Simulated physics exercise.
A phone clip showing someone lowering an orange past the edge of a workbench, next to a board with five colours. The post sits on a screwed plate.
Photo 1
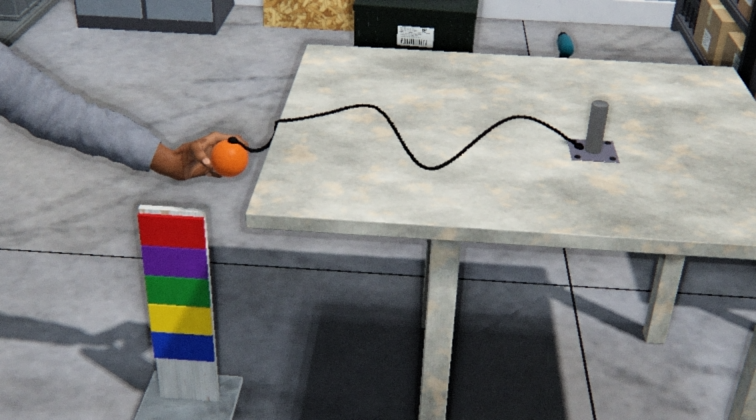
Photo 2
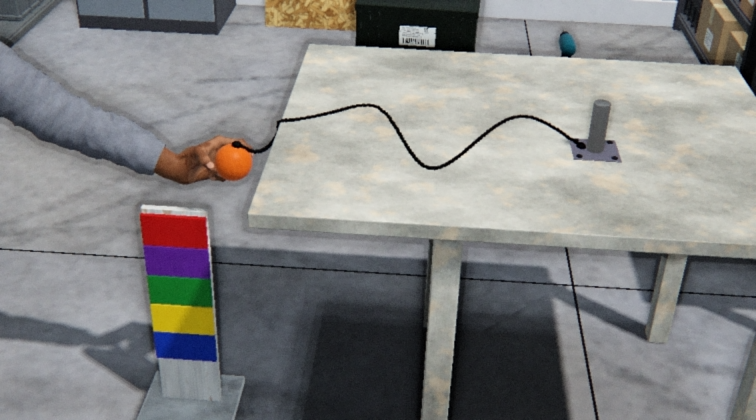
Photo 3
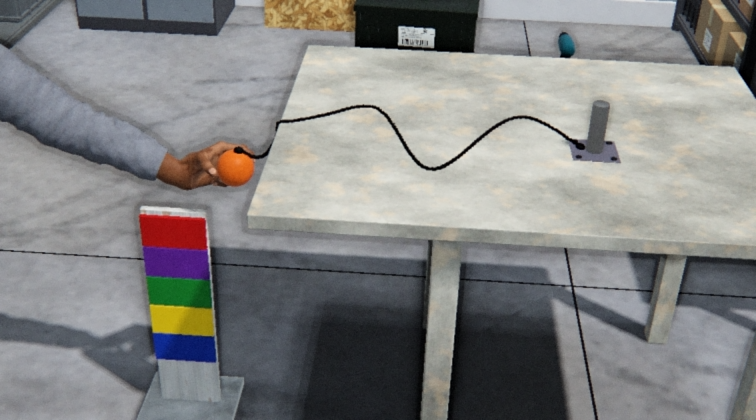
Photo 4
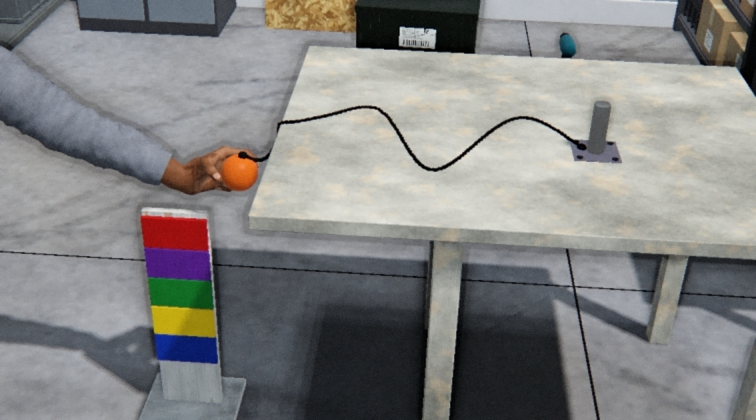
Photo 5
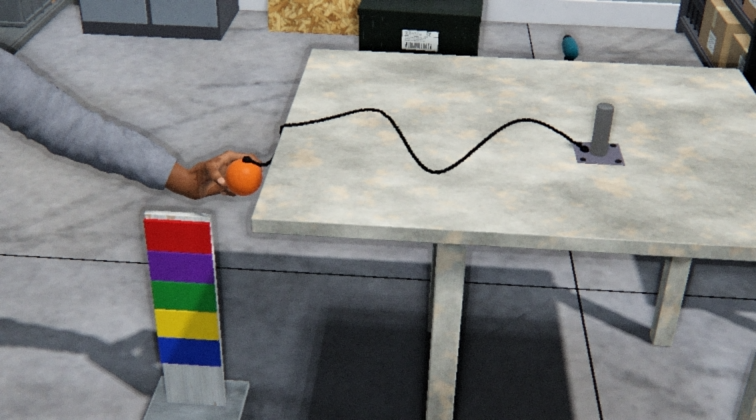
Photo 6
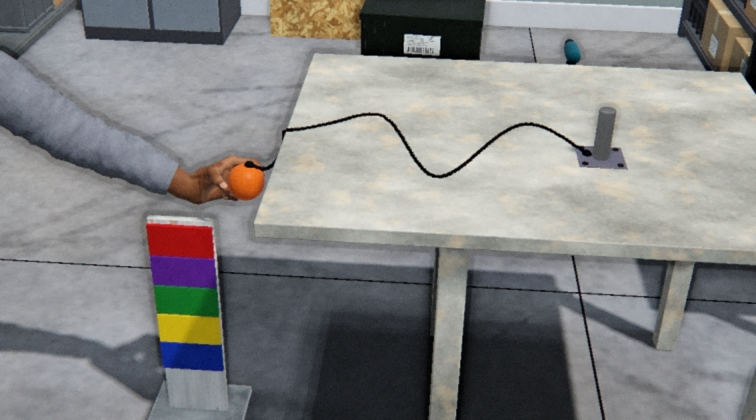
Hand holding an orange ball on a black cord, lowering it slightly beside a stone-look table above a colour-banded upright board.
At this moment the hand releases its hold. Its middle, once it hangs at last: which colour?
Colour: Blue.
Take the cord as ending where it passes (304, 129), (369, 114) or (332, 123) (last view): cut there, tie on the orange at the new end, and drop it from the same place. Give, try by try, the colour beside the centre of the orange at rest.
Green; red; purple.
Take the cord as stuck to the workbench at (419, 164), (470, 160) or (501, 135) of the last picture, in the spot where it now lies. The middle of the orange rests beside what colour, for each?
Going through them one at a time, the answers are purple; green; yellow.
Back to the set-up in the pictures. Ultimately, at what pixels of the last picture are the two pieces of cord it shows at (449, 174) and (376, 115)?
They finish close to (350, 141) and close to (288, 224).
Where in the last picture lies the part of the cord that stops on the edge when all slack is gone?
(411, 152).
Soon after, orange near (258, 346); level with yellow.
Then, orange near (312, 362); level with blue.
Further on, orange near (282, 365); level with blue.
At rest, orange near (294, 367); level with blue. At blue.
